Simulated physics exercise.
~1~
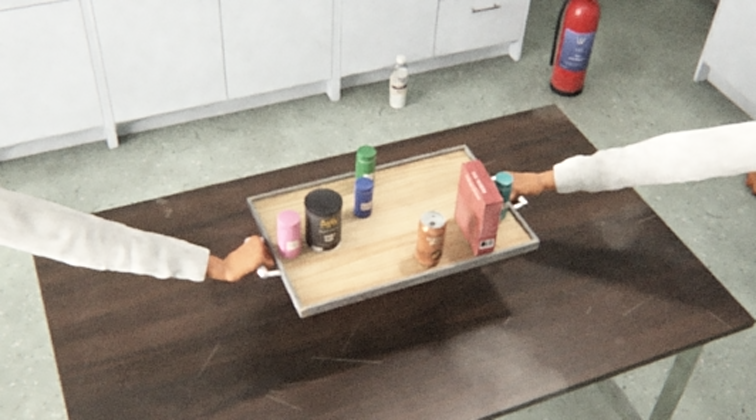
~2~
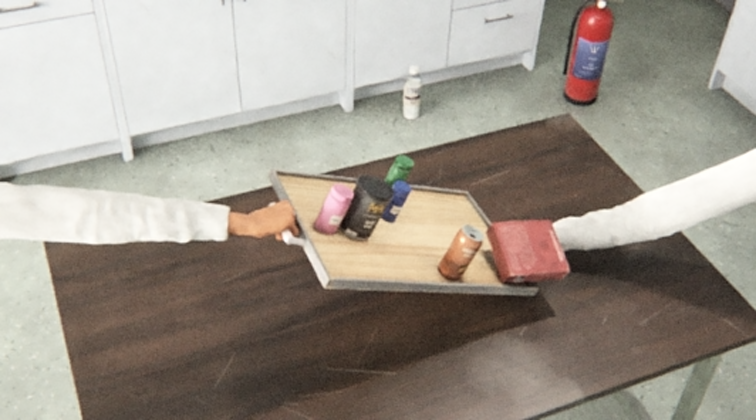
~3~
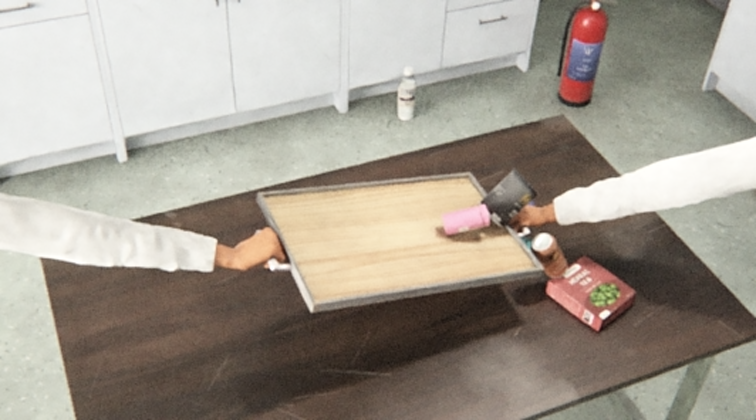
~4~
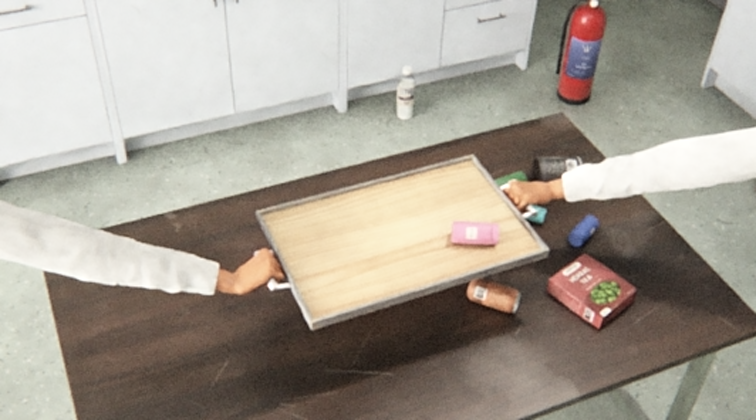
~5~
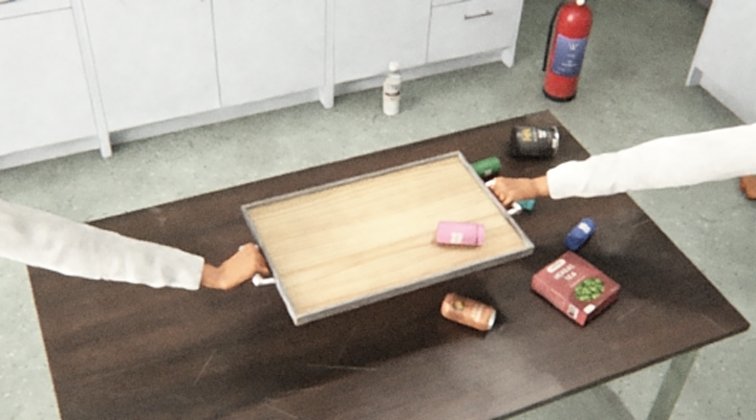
In the video, two hands hold a wooden tray of upright containers and a red packet above a dark table, then tip its right side down. The items slide right and most spill onto the table, leaving only the pink shaker lying on the leveled tray.
